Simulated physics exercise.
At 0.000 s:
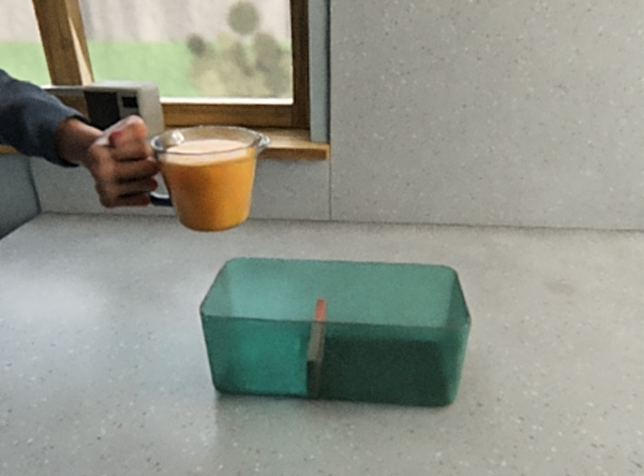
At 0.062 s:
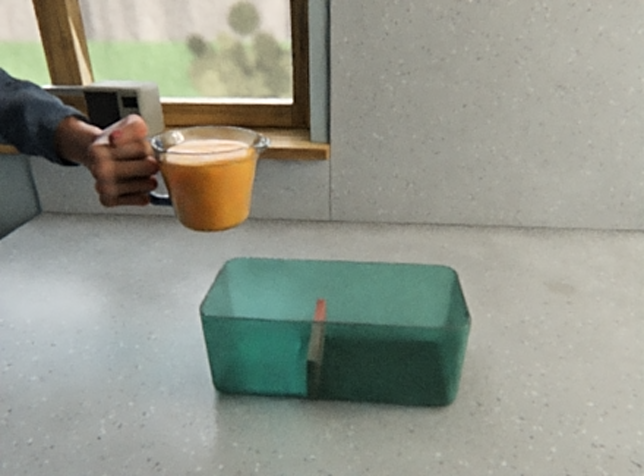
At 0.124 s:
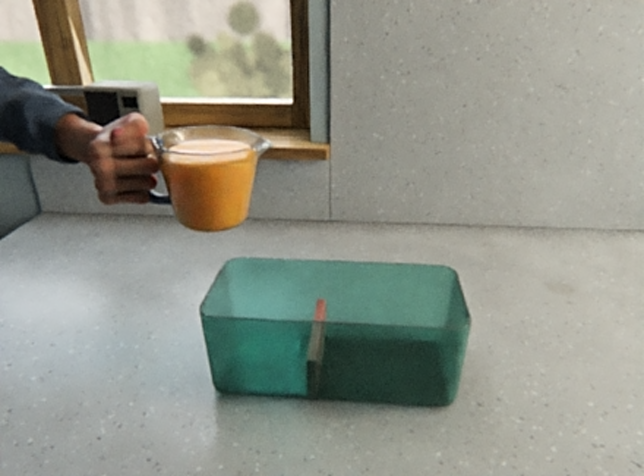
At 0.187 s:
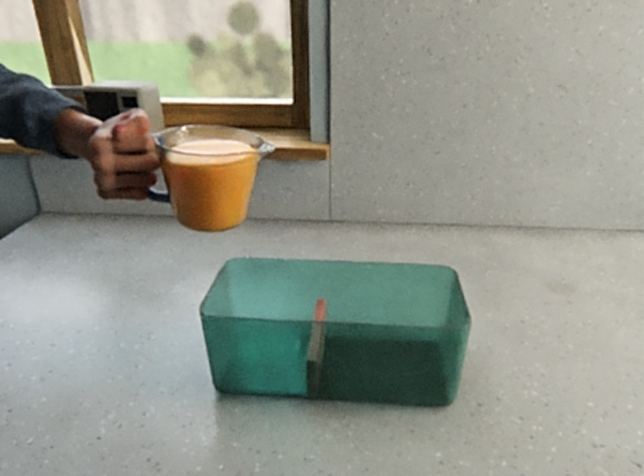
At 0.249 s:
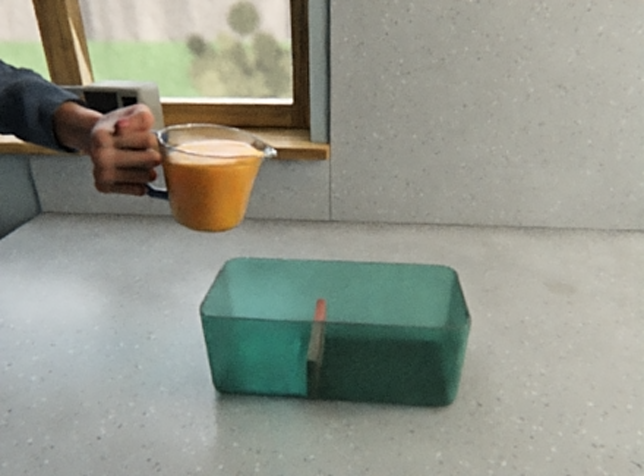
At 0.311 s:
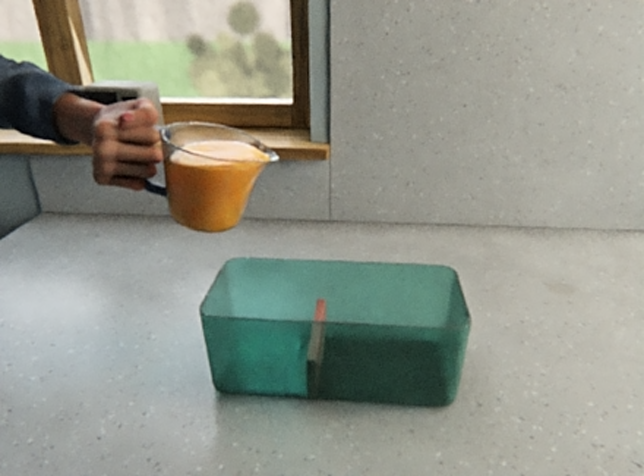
A hand held a glass measuring jug of orange juice above an empty green basin with a low divider, keeping it almost level at first, then slowly tilting it a little to the right.
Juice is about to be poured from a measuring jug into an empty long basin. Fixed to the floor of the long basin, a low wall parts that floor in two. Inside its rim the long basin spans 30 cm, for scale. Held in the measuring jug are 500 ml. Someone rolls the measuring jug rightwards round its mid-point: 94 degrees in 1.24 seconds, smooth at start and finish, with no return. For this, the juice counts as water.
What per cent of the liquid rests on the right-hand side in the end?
69 percent.
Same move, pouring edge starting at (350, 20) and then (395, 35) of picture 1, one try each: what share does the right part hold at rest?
85 and 80 %.
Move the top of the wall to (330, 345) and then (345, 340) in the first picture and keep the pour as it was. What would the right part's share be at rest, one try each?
Roughly 50 per cent, then 15 per cent.
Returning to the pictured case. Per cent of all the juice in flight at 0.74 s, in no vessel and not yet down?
It comes to roughly 20 per cent.
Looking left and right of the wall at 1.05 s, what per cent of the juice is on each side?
I'd say some 9 in a hundred on the left and 60 on the right.
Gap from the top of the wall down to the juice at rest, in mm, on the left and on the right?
Close to 46 mm left and close to 40 mm right.
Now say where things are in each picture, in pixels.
In the first frame, tilt 0°; pouring edge (271, 142); surface from (164, 150) to (256, 152); the long basin's rim runs from (213, 285) to (463, 296); the wall's top is at (317, 328).
In the second frame, tilt 1°; pouring edge (271, 143); surface from (165, 150) to (256, 152).
In the third frame, tilt 2°; pouring edge (272, 145); surface from (166, 150) to (257, 153).
In the fourth frame, tilt 5°; pouring edge (274, 148); surface from (167, 150) to (259, 153).
In the fifth frame, tilt 9°; pouring edge (277, 153); surface from (169, 150) to (264, 154).
In the sixth frame, tilt 14°; pouring edge (279, 159); surface from (171, 152) to (270, 157).
After 0.74 s the tilt is 61° and 67 per cent is still to pour, 1 is left of the wall and 12 right of it.
After 1.05 s the tilt is 89° and 17 per cent is still to pour, 9 is left of the wall and 60 right of it.
After 1.38 s the tilt is 94° and 1 per cent is still to pour, 29 is left of the wall and 69 right of it.
After 1.74 s the tilt is 94° and 0 per cent is still to pour, 31 is left of the wall and 69 right of it.
In the end 31 per cent lies left of the wall, 69 right of it and 1 outside.
